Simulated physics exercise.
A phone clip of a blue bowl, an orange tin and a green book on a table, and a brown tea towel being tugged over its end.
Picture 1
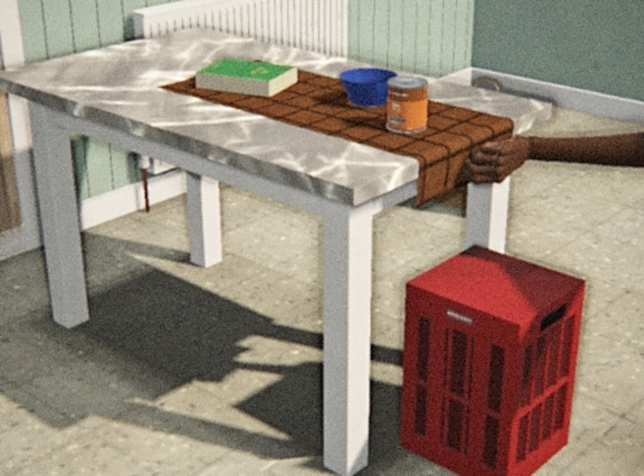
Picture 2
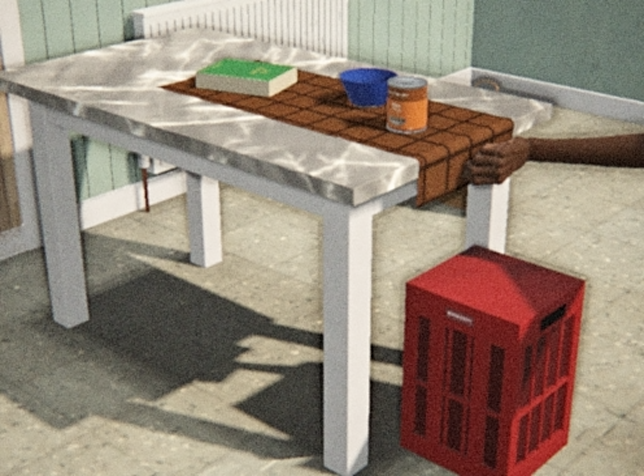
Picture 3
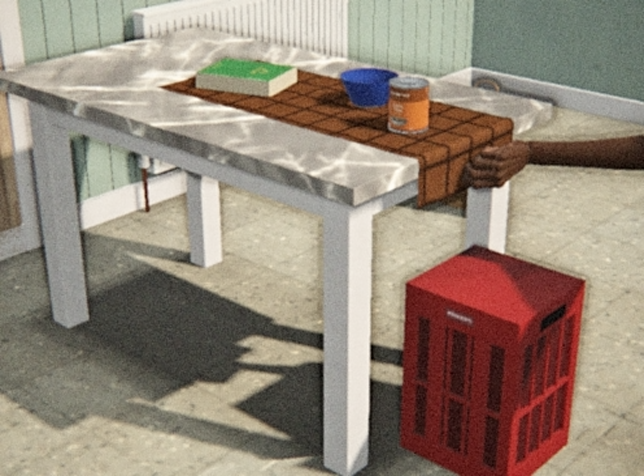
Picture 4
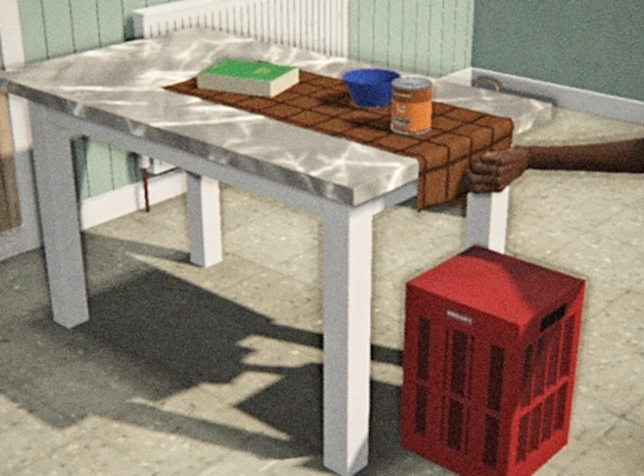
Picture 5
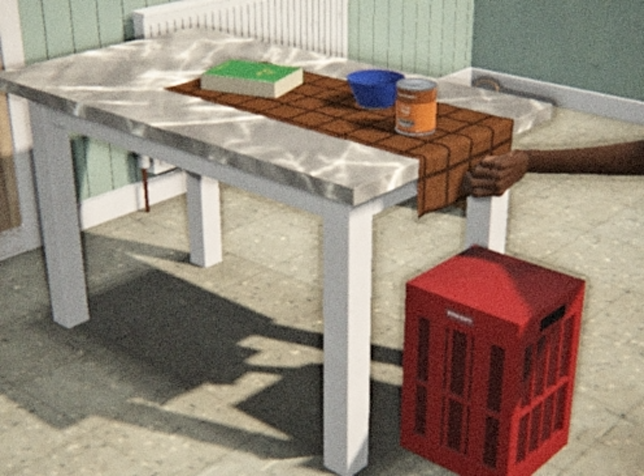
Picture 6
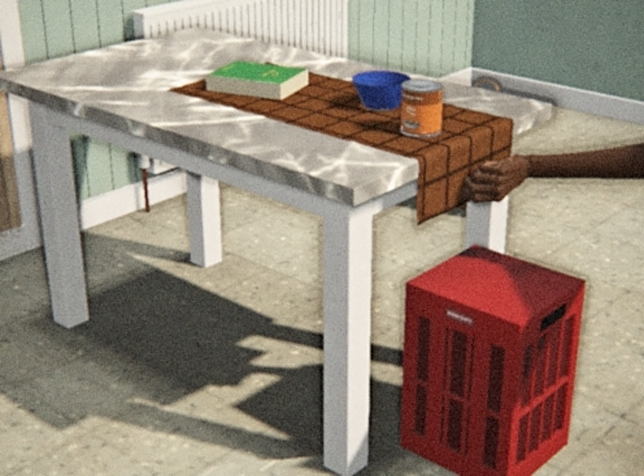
A brown tea towel is tugged slowly by a hand over the right end of a marbled table, and the orange tin, blue bowl and green book on it shift slightly toward that end, above a red crate on the floor.
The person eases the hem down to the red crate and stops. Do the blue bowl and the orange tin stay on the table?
The blue bowl stays on the table. The orange tin goes over the edge.
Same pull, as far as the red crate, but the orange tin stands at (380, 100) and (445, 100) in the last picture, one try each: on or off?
First, it remains up there; second, it comes down.
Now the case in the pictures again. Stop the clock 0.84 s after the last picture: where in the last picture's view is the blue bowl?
At about (422, 102).
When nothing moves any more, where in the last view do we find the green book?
Near (305, 91).
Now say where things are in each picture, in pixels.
In the first frame, tea towel end (417, 208); blue bowl (369, 75); orange tin (408, 81); green book (247, 69); top of the crate (499, 299).
In the second frame, tea towel end (416, 208), far hem (157, 88); orange tin (408, 81); orange tin stands on the cloth.
In the third frame, tea towel end (417, 210); blue bowl (369, 76).
In the fourth frame, tea towel end (417, 213), far hem (159, 88); orange tin (412, 82).
In the fifth frame, tea towel end (417, 219); blue bowl (376, 77).
In the sixth frame, tea towel end (417, 226), far hem (167, 90); blue bowl (382, 78); orange tin (423, 85); top of the crate (499, 299).
Then, 0.38 s on from there, hem going down; bowl moved a little; tin carried along near (442, 113).
Then, 0.84 s on from there, hem going down; bowl carried along near (422, 102); tin tipping at the edge near (483, 125).
In the end, hem on the crate; bowl carried along near (437, 105); tin over the edge. The blue bowl remains up there and the orange tin is carried off the end.
